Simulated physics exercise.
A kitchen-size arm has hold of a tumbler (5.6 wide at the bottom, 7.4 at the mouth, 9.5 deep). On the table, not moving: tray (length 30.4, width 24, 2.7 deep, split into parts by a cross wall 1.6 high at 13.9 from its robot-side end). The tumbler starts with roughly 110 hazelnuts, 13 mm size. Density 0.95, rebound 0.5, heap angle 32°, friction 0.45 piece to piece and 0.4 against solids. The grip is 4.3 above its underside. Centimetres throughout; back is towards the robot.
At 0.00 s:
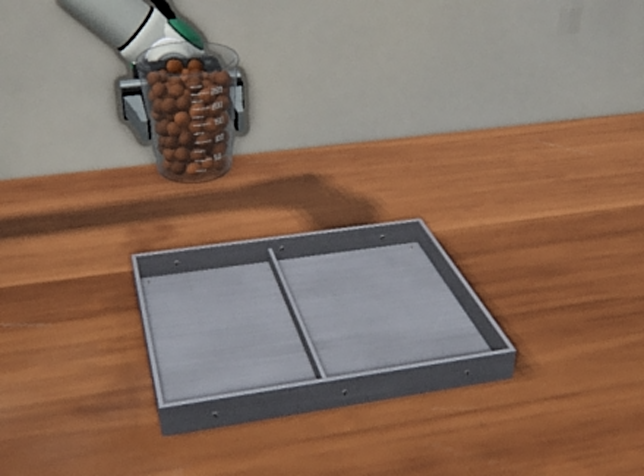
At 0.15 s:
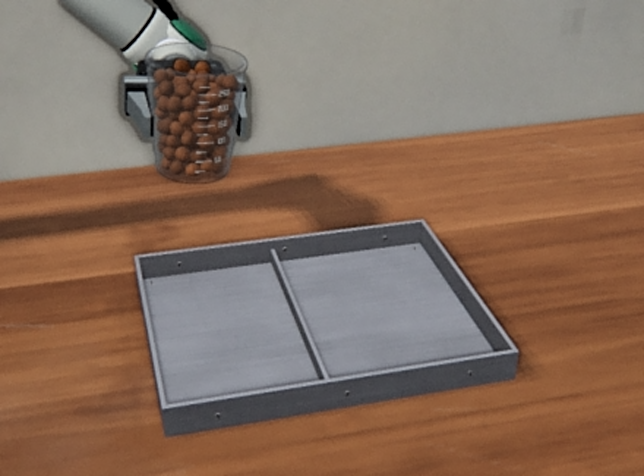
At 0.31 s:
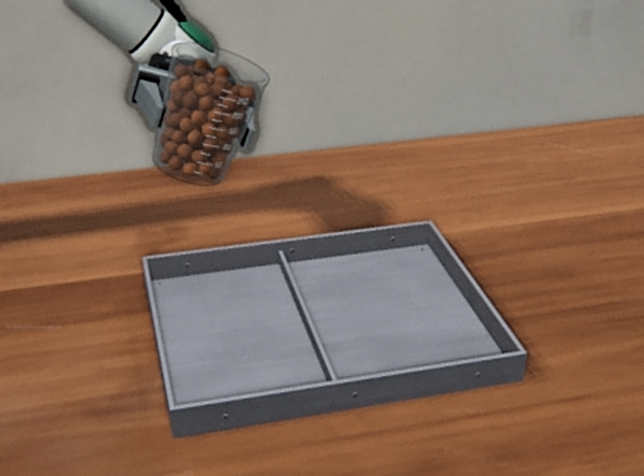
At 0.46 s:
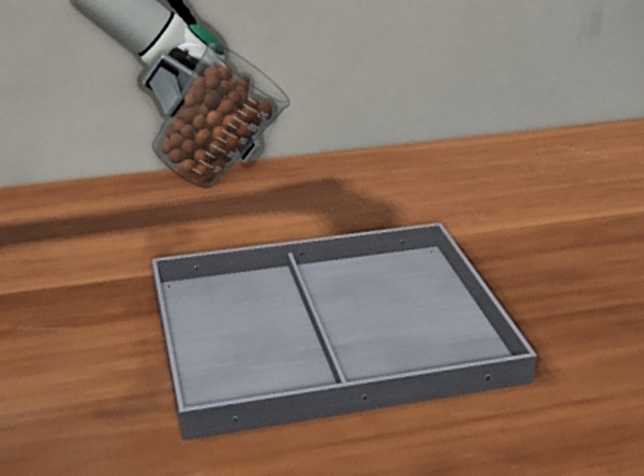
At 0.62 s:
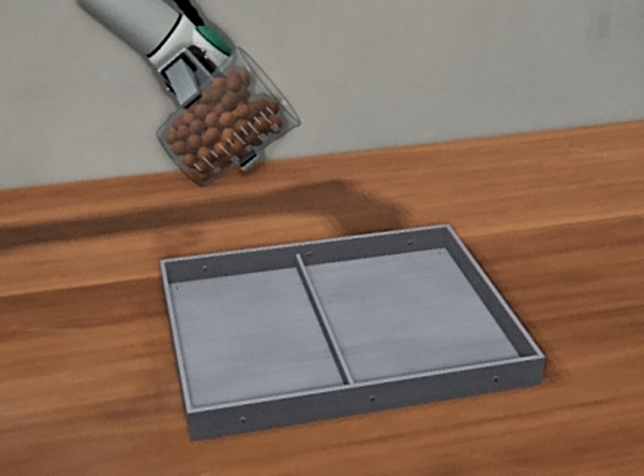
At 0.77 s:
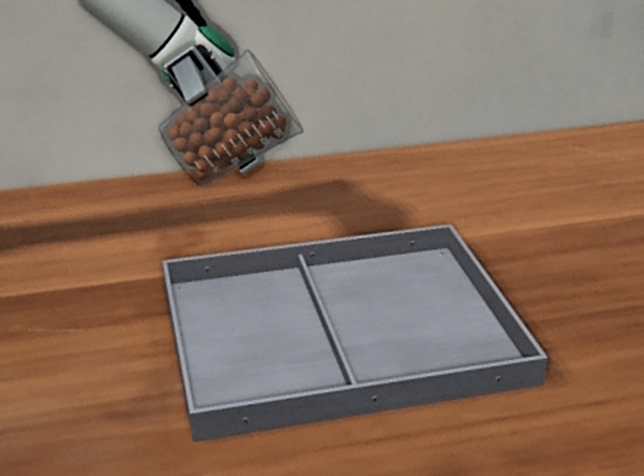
To begin with, a robot arm holds a clear tumbler of brown hazelnuts upright above a wooden table, behind a grey tray split by a divider. The arm then tilts the tumbler steadily to the right, and the nuts shift toward its lowered side, all remaining inside as the tilting slows.
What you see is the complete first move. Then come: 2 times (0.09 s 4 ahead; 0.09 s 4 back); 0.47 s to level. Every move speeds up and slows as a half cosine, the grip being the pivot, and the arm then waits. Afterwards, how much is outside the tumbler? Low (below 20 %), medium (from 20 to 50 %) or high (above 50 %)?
Outside the tumbler the share is medium, from 20 to 50 %.
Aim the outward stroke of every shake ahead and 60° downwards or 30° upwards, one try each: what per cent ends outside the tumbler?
About 10 and 65 per cent.
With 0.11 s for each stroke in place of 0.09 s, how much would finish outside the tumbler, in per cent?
Then about 30 per cent.
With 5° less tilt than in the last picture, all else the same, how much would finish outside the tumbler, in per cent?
It would be near 30 per cent.
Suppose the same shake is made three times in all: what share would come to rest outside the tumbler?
Then about 40 per cent.
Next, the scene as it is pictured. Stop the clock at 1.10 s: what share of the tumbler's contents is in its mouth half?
About 70 per cent.
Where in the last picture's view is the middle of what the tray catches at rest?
At about (415, 302).
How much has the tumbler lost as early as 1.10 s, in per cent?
About 25 per cent by then.
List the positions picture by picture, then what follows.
The tumbler middle at (191, 116), level; upper third of the load around (188, 91), from x 155 to 225, top at y 65; 111 in the tumbler, in the first picture.
The tumbler middle at (195, 117), tilted 6° forward; upper third of the load around (191, 92), from x 160 to 230, top at y 65, in the second picture.
The tumbler middle at (204, 118), tilted 20° forward; upper third of the load around (203, 95), from x 165 to 250, top at y 70, in the third picture.
The tumbler middle at (215, 121), tilted 39° forward; upper third of the load around (217, 99), from x 170 to 265, top at y 75, in the fourth picture.
The tumbler middle at (224, 124), tilted 53° forward; upper third of the load around (228, 103), from x 170 to 275, top at y 75, in the fifth picture.
The tumbler middle at (227, 124), tilted 59° forward; upper third of the load around (230, 105), from x 175 to 280, top at y 85; 111 in the tumbler, in the sixth picture.
After 1.10 s, tilted 59° forward, highest piece 26 above the table; 83 in the tumbler, 19 in the far-side part, 9 in flight or on a rim.
After 1.43 s, tilted 16° forward, highest piece 26 above the table; 68 in the tumbler, 33 in the far-side part, 6 on the table or floor, 2 in the robot-side part, 2 in flight or on a rim.
After 1.80 s, level, highest piece 25 above the table; 68 in the tumbler, 34 in the far-side part, 6 on the table or floor, 3 in the robot-side part.
After 2.85 s, level, highest piece 25 above the table; 68 in the tumbler, 34 in the far-side part, 6 on the table or floor, 3 in the robot-side part.
In the end, 68 in the tumbler, 34 in the far-side part, 6 on the table or floor, 3 in the robot-side part. That is 39 % outside the tumbler.
